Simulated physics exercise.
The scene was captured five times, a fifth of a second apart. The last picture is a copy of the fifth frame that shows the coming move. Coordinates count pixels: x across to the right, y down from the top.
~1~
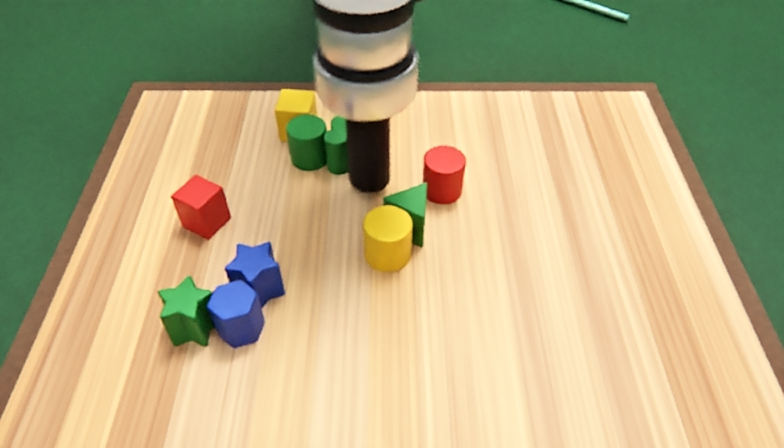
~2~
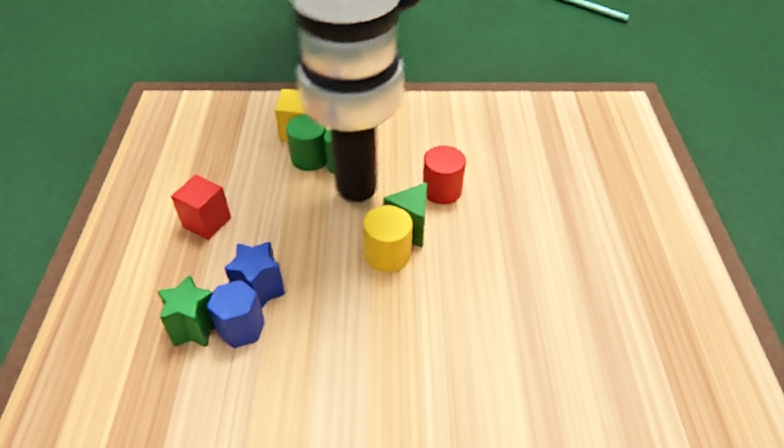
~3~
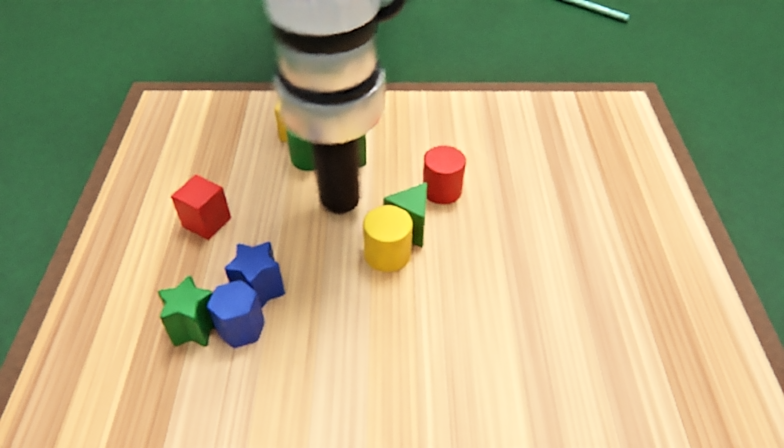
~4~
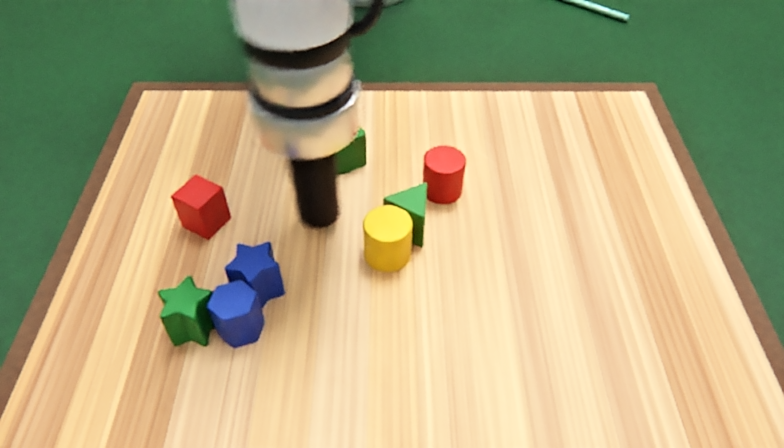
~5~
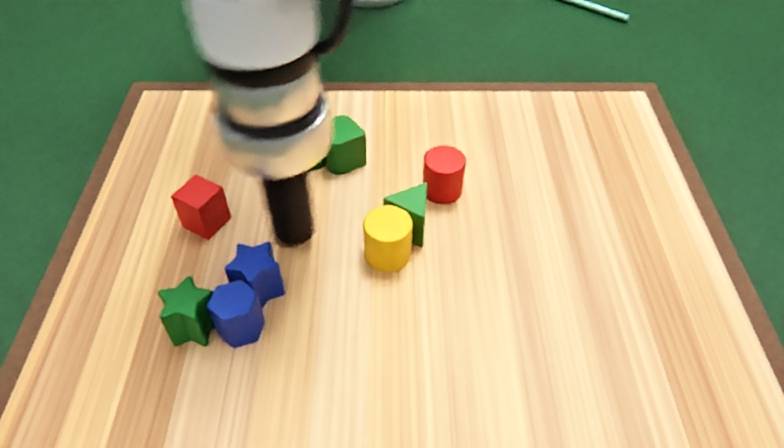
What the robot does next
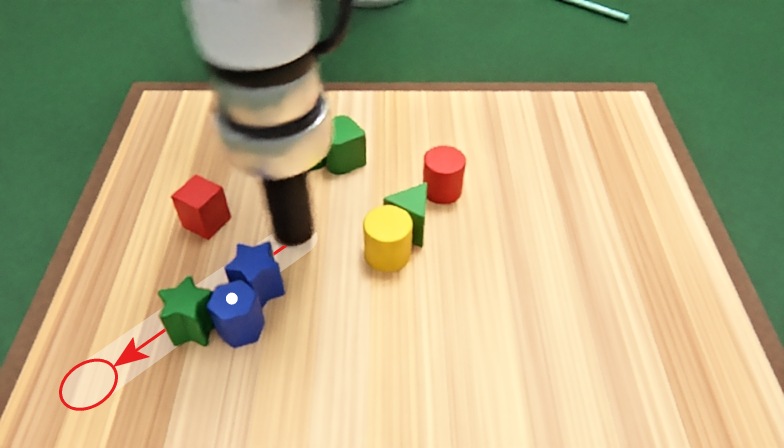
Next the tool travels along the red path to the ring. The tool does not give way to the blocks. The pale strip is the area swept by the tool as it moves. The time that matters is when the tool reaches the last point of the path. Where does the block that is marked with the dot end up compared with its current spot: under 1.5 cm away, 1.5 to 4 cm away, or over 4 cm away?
1.5-4 cm.
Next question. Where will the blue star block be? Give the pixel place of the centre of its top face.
It will likely be found at (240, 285).
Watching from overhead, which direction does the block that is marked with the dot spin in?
In a top view, it turns clockwise.
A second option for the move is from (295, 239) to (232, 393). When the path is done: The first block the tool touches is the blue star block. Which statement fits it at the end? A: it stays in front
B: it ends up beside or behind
My pick is A.
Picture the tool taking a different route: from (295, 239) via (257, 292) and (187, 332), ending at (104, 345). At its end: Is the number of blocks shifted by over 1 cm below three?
Going by the path, no.
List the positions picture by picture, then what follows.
Tip of the tool at (370, 180), middles of tops, green star block at (182, 297), red square block at (196, 190), blue hexagonal block at (232, 299), blue star block at (252, 259), in the first picture.
Tool at (357, 189), nothing pushed, in the second picture.
Tool at (340, 200), nothing pushed, in the third picture.
Tool at (319, 214), nothing pushed, in the fourth picture.
Tool at (294, 231), green star block at (182, 297), red square block at (196, 190), blue hexagonal block at (232, 299), blue star block at (252, 259), in the fifth picture.
The line goes from (295, 239) to (89, 384); the dot is on the blue hexagonal block.
What follows on the original path. One third of the way, tool at (231, 274); blue hexagonal block at (225, 320), turned 20° clockwise; blue star block at (244, 281), turned 30° anticlockwise.
Two thirds of the way, tool at (161, 322); green star block at (145, 341), turned 45° anticlockwise; blue hexagonal block at (226, 329), turned 25° clockwise; blue star block at (240, 285), turned 55° anticlockwise.
At the end, tool at (83, 377); green star block at (131, 362), turned 95° anticlockwise; red square block unmoved; blue hexagonal block at (226, 329), turned 25° clockwise; blue star block at (240, 285), turned 55° anticlockwise.
